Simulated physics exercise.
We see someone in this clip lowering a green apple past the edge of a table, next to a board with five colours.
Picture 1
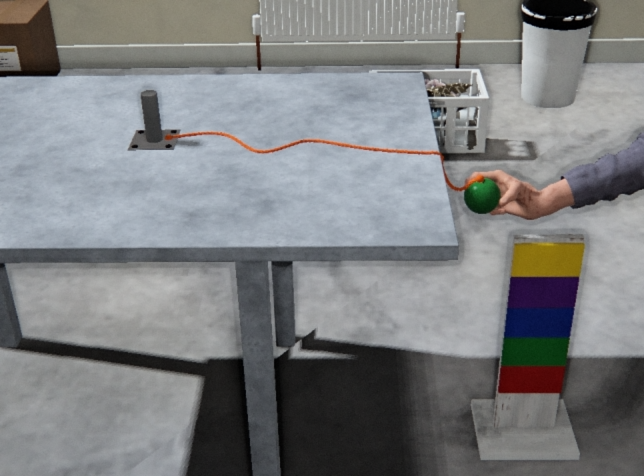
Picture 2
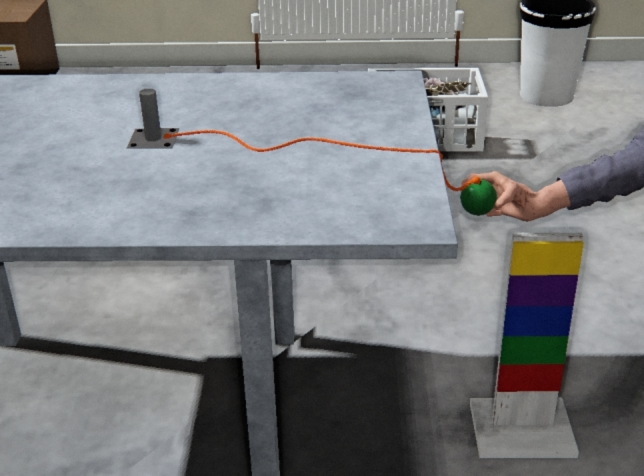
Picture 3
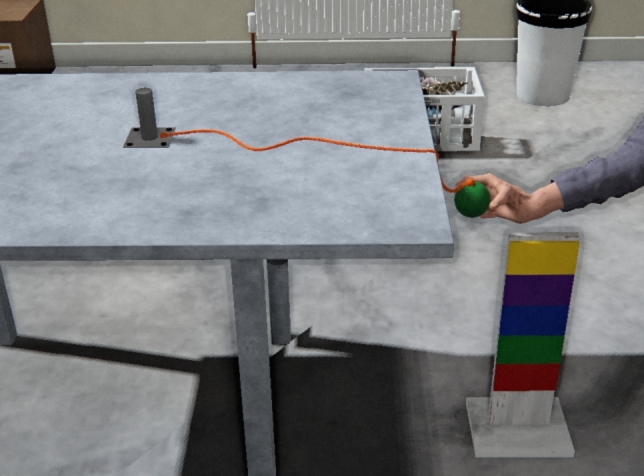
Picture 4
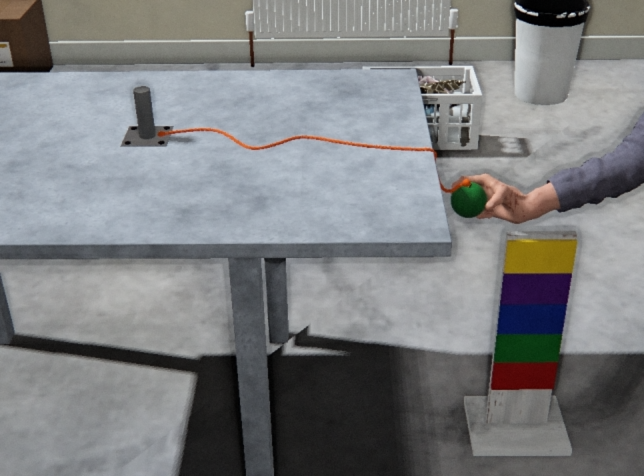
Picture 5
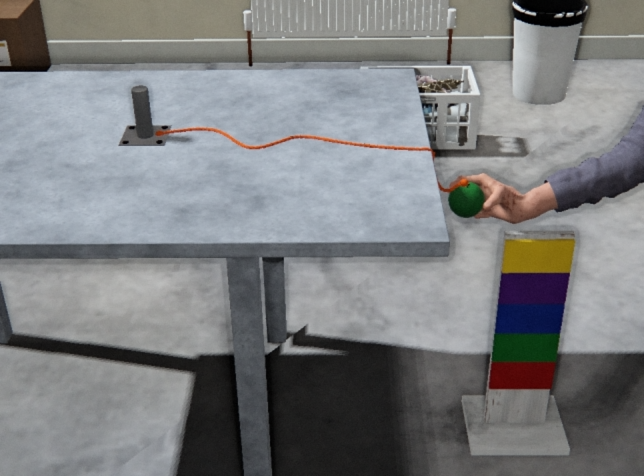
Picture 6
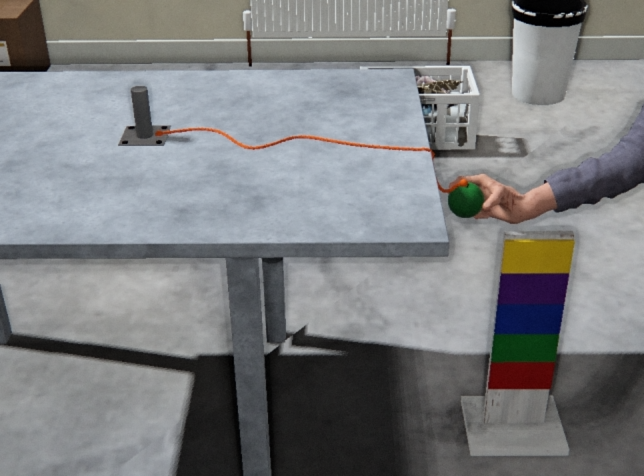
A hand holds a green ball-like object at the end of an orange cord running from a metal post across a gray table, staying almost still beside a color-banded stand as the whole view shifts very slightly.
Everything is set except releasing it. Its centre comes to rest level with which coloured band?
With the yellow one.
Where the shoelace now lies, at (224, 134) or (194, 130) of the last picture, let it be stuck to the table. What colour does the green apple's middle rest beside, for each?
Note: Try 1 yellow; try 2 yellow.
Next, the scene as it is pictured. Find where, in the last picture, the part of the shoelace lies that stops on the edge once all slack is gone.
Near pixel (400, 149).
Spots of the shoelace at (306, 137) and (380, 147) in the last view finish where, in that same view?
(333, 140) and (410, 142), roughly.
Soon after, apple near (452, 249); level with yellow.
After that, apple near (401, 243); level with yellow.
And then, apple near (426, 251); level with yellow.
In the end, apple near (422, 251); level with yellow. Its middle rests at the yellow band.
